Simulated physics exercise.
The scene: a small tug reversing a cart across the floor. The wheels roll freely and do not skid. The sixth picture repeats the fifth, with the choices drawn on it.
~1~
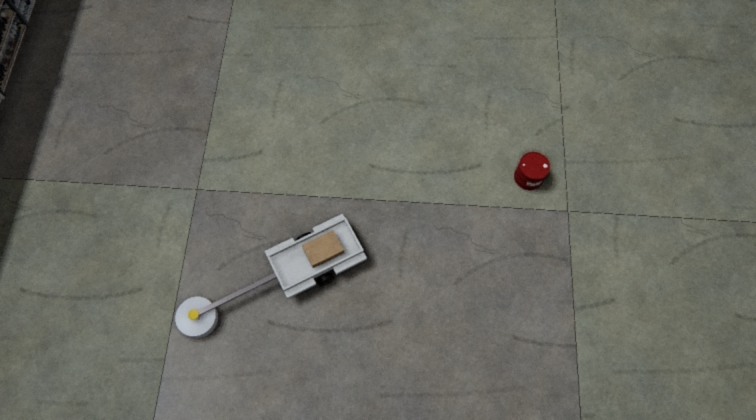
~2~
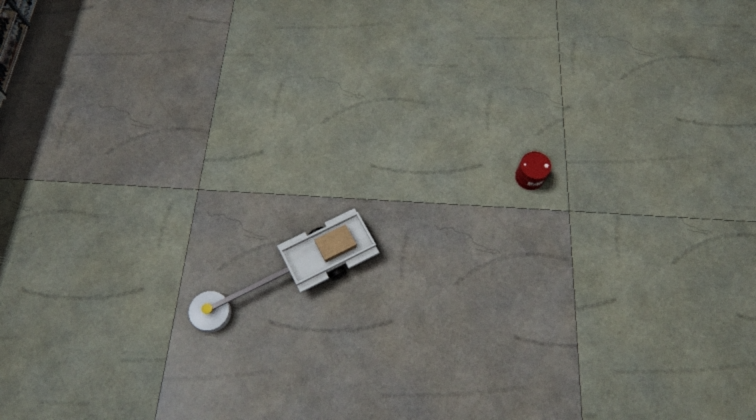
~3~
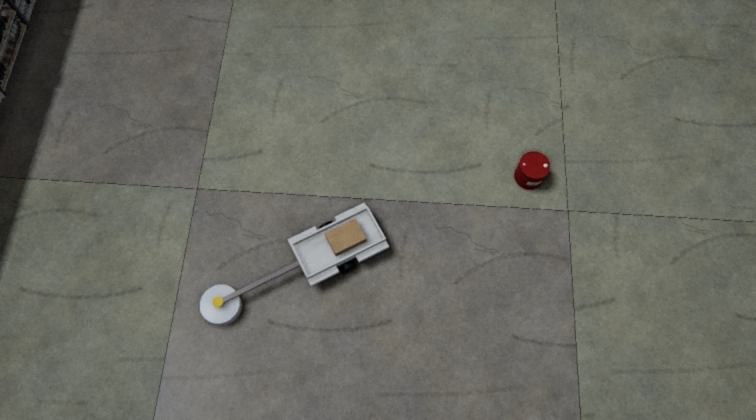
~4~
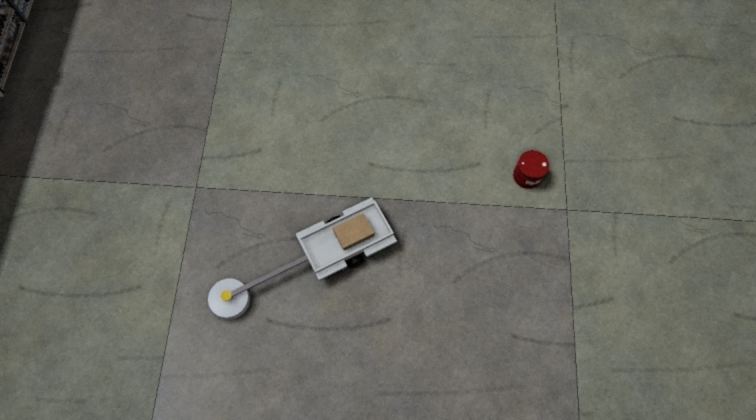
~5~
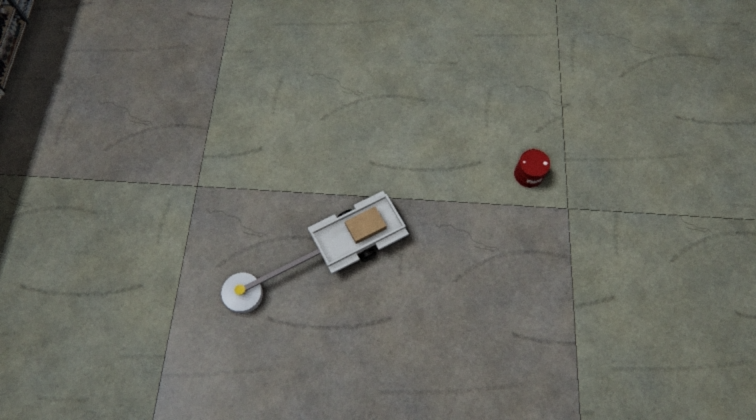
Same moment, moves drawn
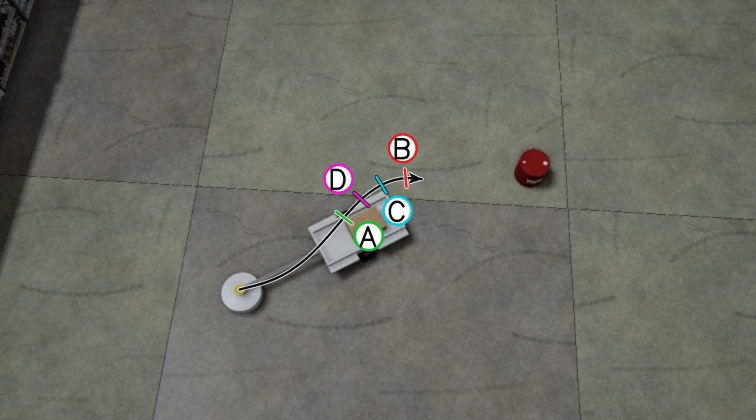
A small round robot slowly pushes a white cart up and right across the floor.
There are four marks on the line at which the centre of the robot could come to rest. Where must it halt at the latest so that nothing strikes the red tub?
A is the last safe stop.
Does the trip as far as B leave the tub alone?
For that mark, no.
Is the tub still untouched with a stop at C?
No.
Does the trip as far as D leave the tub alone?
For that mark, no.
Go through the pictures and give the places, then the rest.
Red tub (528, 177); robot (196, 317); white cart (316, 255), in the first frame.
Robot (209, 311); white cart (328, 249); red tub (530, 177), in the second frame.
Robot (220, 304); white cart (338, 243); red tub (529, 177), in the third frame.
Robot (229, 298); white cart (346, 237); red tub (528, 176), in the fourth frame.
Robot (242, 292); white cart (358, 231); red tub (529, 175), in the fifth frame.
On the marked copy, A at (344, 218); B at (406, 178); C at (381, 185); D at (361, 199); the route from (240, 289) via (336, 226) to (422, 179).
Taking A. A third of the way, robot (286, 277), cart (396, 210).
Two thirds of the way, robot (320, 249), cart (431, 190).
When it is over, robot (344, 222), cart (461, 178); nothing has been touched.
As for the rest, B is too far, the tub has been hit; C is too far, the tub has been hit; D is too far, the tub has been hit.
